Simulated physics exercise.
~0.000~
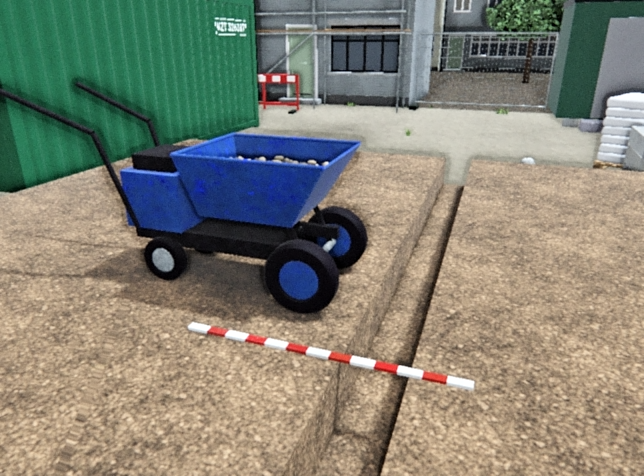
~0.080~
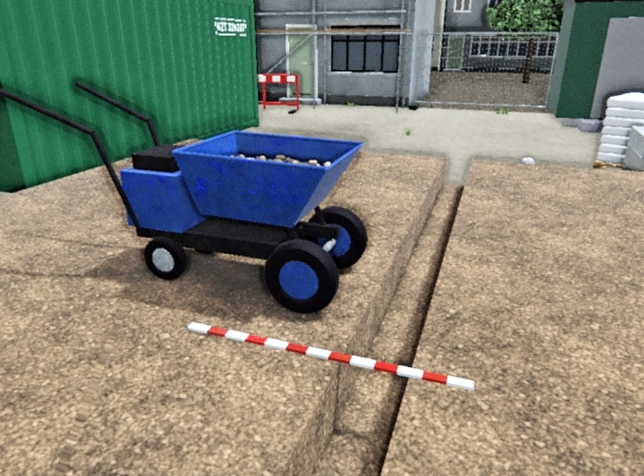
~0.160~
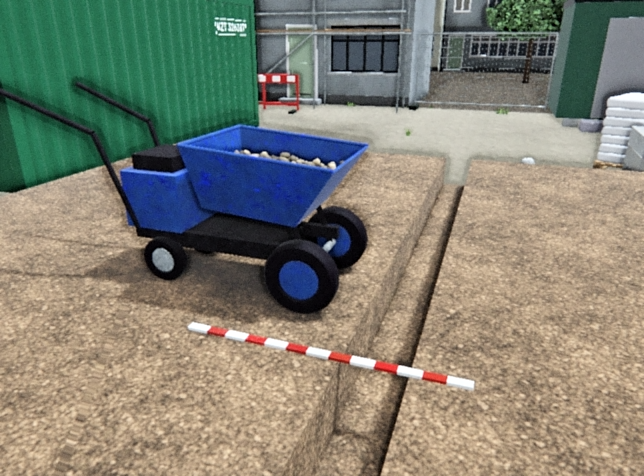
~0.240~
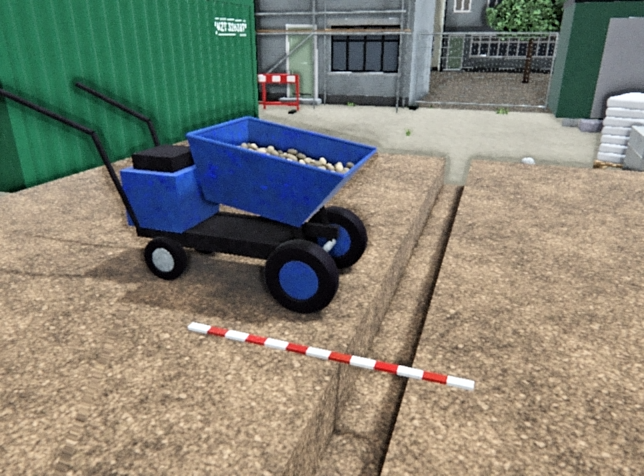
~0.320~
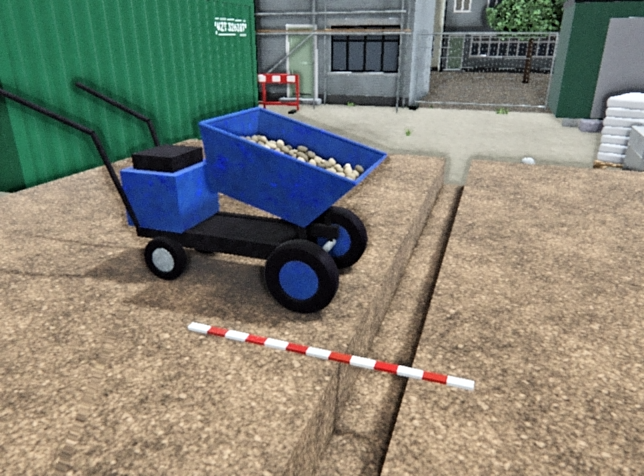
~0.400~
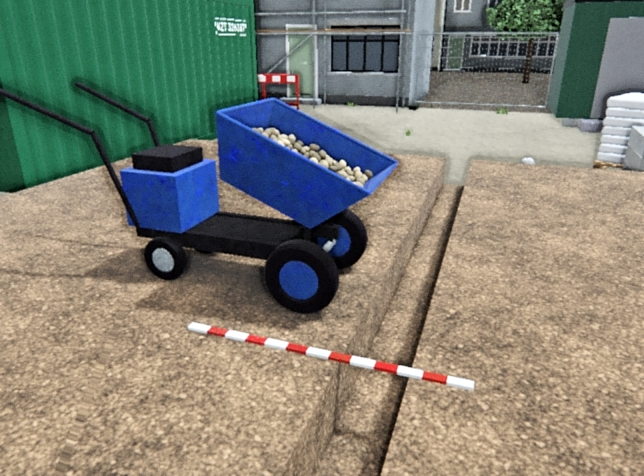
The blue skip of a motor barrow, loaded with pale rounded stones, tilts slowly at first and then faster, its back rising and its front lip swinging right and down. The barrow stands on brown ground left of a narrow trench, behind a red-and-white striped pole, with a green container at left and a grey building beyond. Seen from slightly above by a still camera, its wheels stay put.
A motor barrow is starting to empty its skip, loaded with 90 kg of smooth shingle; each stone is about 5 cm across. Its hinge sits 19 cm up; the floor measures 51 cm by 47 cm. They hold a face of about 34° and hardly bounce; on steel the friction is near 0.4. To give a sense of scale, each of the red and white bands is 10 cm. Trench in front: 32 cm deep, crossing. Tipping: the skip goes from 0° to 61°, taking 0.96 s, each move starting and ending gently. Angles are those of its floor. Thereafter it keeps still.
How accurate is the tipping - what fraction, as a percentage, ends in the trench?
Close to 12 in every hundred.
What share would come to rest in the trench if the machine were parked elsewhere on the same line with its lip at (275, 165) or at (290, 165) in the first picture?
It'd be around 45 per cent and after that around 35 per cent.
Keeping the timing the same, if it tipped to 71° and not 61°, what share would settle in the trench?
Roughly 20%.
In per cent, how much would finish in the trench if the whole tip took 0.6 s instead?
It'd be some 5 per cent.
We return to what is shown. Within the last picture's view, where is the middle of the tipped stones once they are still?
Centre estimate: Around (472, 308).
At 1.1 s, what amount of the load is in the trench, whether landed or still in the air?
Around 0 per cent of it.
After 0.7 s the floor is at 51°; 100 % in the skip; the foremost stones are at (394, 221).
After 1.1 s the floor is at 61°; 90 % in the skip, 1 % in the trench, 9 % past the trench; the foremost stones are at (475, 295).
After 1.4 s the floor is at 61°; 59 % in the skip, 1 % in the trench, 40 % past the trench; the foremost stones are at (575, 336).
After 3.4 s the floor is at 61°; 38 % in the skip, 12 % in the trench, 50 % past the trench; the foremost stones are past the picture's edge.
